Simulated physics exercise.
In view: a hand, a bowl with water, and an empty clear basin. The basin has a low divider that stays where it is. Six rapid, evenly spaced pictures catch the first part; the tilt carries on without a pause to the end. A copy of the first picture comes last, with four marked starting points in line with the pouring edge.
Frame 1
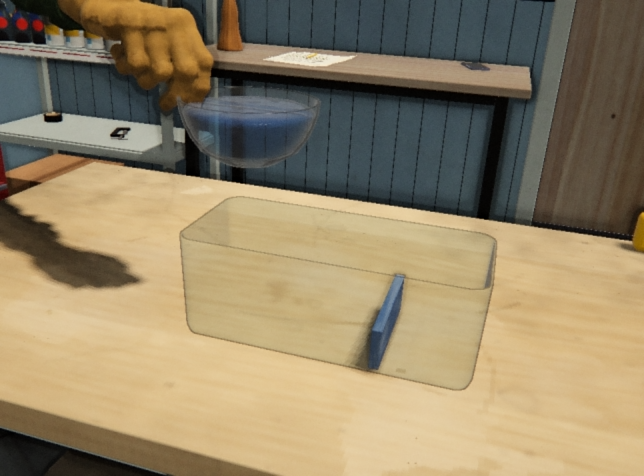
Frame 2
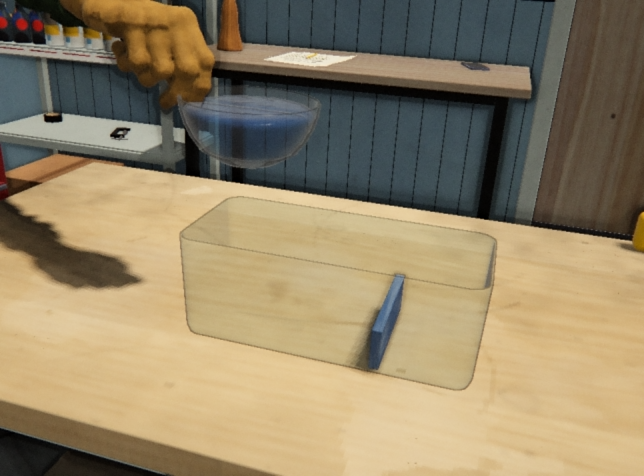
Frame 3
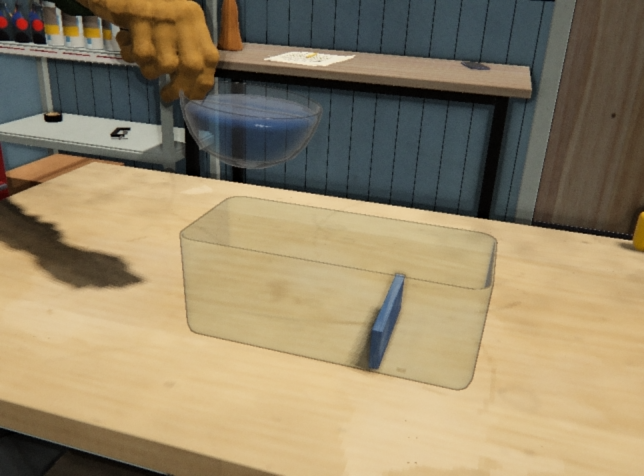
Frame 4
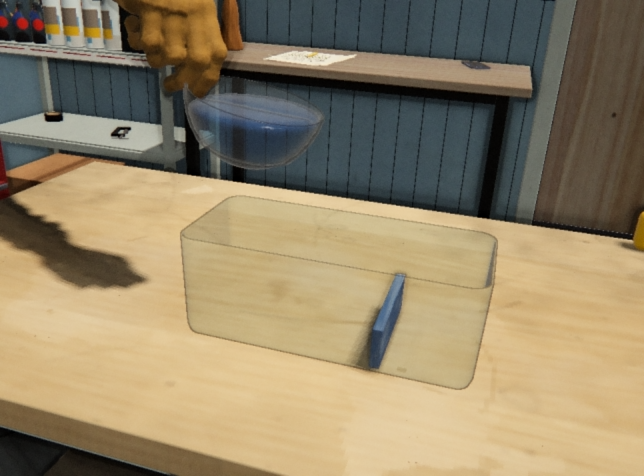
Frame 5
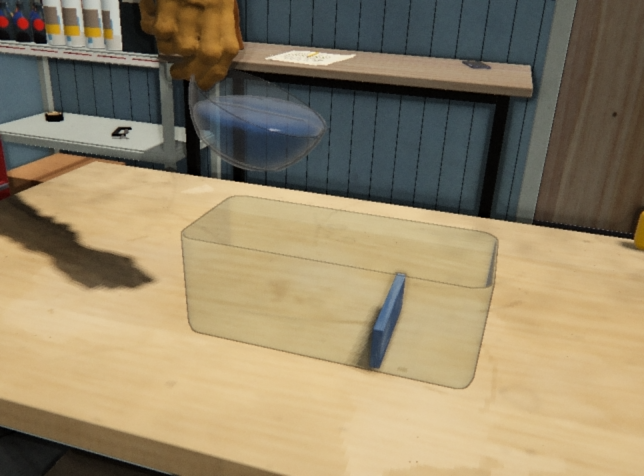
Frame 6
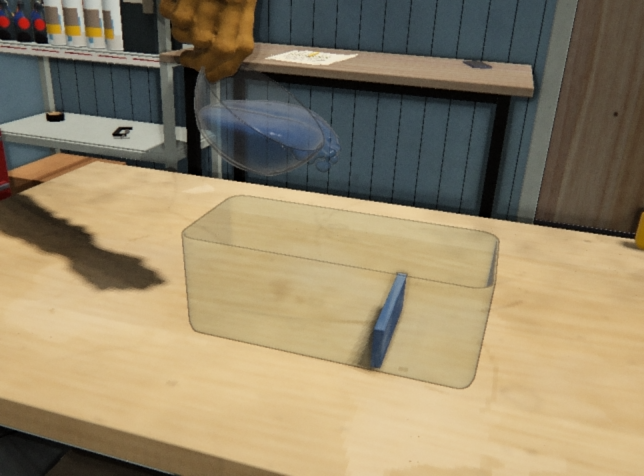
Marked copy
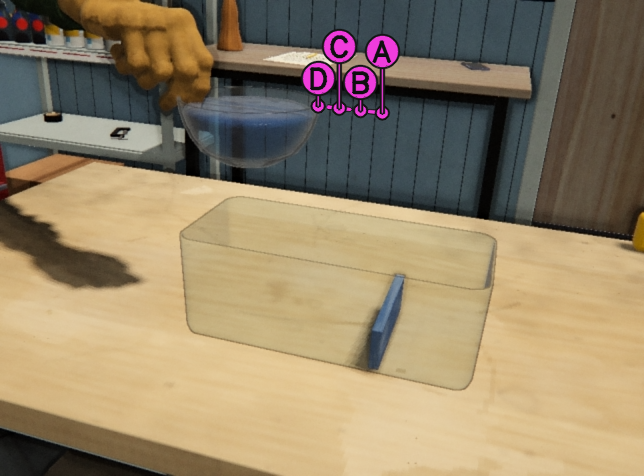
Gloved hand tilting a clear bowl of blue water to the right above a clear basin, water starting over the lip.
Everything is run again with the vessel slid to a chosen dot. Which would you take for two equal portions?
The best place is B.
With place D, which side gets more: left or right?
The left one.
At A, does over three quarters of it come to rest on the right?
No, it does not.
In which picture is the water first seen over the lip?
In picture 5.
In magenta, A at (382, 113); B at (360, 110); C at (339, 108); D at (318, 106).
With A, about 34 % ends left of the wall and 65 % right of it.
With B, about 52 % ends left of the wall and 47 % right of it.
With C, about 71 % ends left of the wall and 25 % right of it; 4 % is lost outside.
With D, about 93 % ends left of the wall and 6 % right of it.
